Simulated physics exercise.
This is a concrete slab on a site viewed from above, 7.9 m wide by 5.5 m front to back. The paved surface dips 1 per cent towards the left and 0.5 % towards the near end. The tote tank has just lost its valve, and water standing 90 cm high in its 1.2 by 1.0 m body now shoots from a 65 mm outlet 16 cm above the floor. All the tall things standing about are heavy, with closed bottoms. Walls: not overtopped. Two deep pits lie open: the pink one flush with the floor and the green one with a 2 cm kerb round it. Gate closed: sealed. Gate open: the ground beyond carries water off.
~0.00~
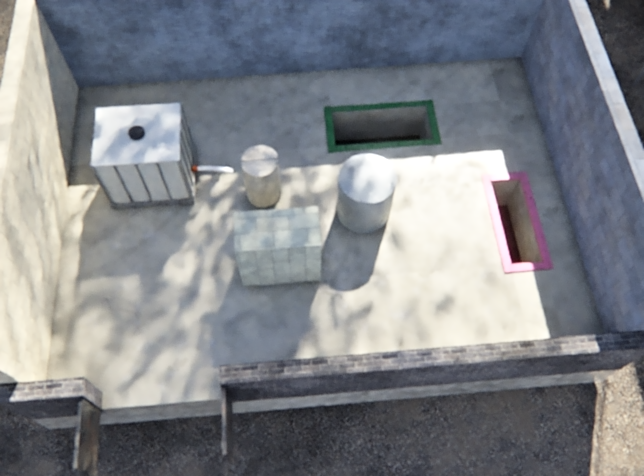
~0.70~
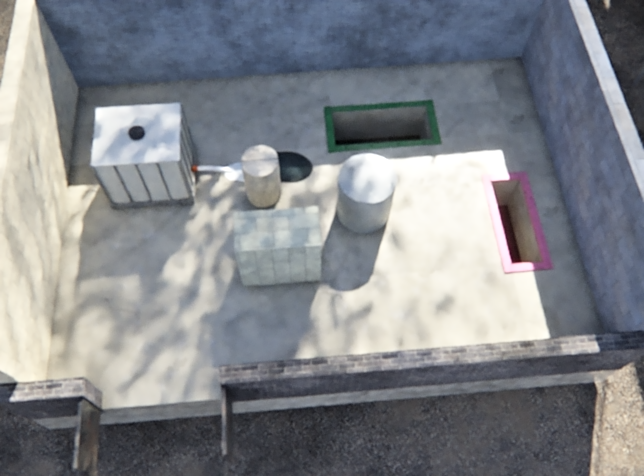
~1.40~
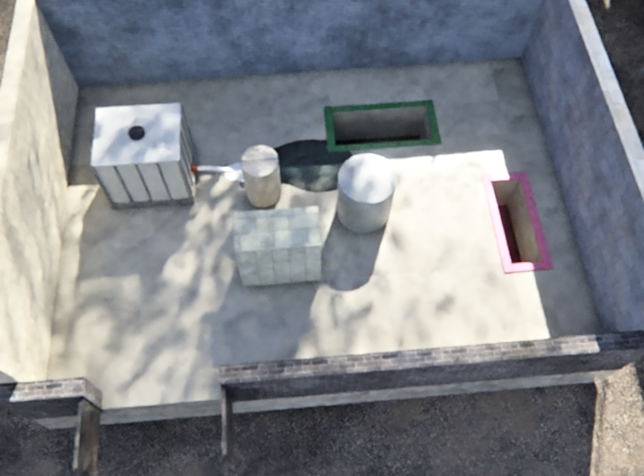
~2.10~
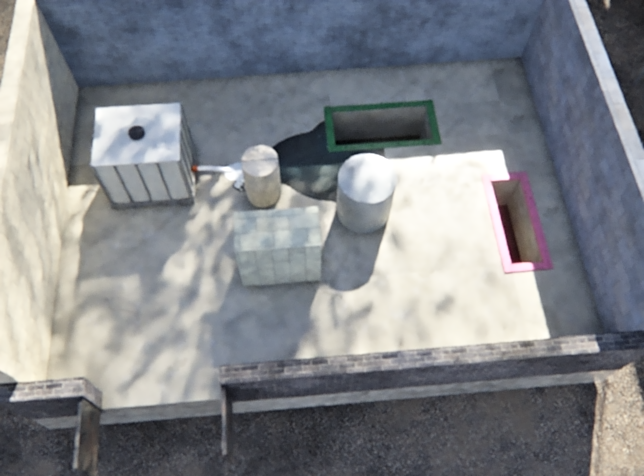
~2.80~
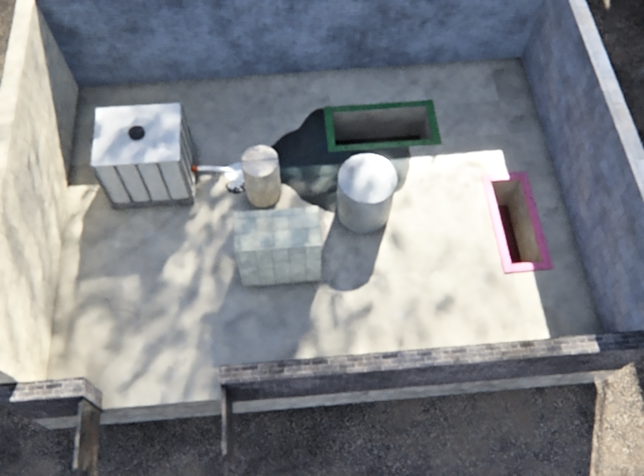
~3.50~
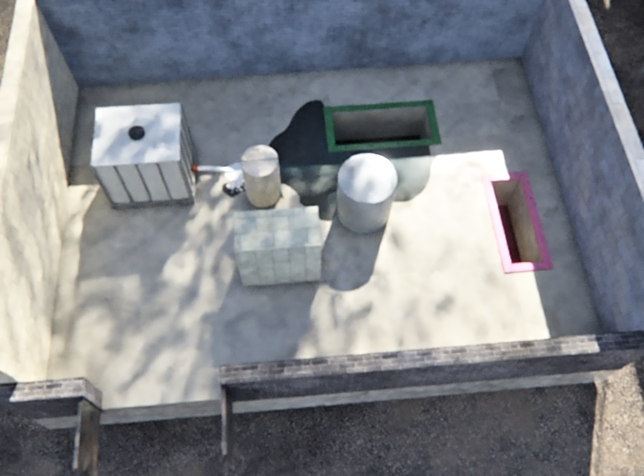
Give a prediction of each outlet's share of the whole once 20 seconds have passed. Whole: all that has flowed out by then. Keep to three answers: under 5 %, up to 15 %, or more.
I would say the gate opening takes under 5 %; the pink pit takes between 5 and 15 %; the green pit takes not even 5 %.
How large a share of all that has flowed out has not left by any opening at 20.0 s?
Roughly 92 per cent.
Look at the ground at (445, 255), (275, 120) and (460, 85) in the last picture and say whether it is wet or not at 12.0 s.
First waterlogged, next waterlogged, last untouched.
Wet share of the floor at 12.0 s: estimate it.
The flood covers close to 25 per cent of the floor.
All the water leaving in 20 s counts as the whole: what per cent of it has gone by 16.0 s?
I'd say some 70 per cent by then.
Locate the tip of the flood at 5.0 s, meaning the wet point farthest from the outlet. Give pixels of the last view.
The front reaches farthest at about (461, 183).
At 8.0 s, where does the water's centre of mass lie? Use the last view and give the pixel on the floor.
Centre of the water: Close to (366, 173).
After 5.0 s water covers 10 % of the floor and is deepest (3 cm) near (322, 147); gone so far, the gate opening 0 %, the pink pit 0 %, the green pit 0 %.
After 8.0 s water covers 15 % of the floor and is deepest (3 cm) near (322, 147); gone so far, the gate opening 0 %, the pink pit 0 %, the green pit 0 %.
After 12.0 s water covers 25 % of the floor and is deepest (3 cm) near (322, 147); gone so far, the gate opening 0 %, the pink pit 3 %, the green pit 0 %.
After 16.0 s water covers 35 % of the floor and is deepest (3 cm) near (357, 163); gone so far, the gate opening 0 %, the pink pit 6 %, the green pit 0 %.
After 20.0 s water covers 45 % of the floor and is deepest (3 cm) near (357, 163); gone so far, the gate opening 0 %, the pink pit 9 %, the green pit 0 %.
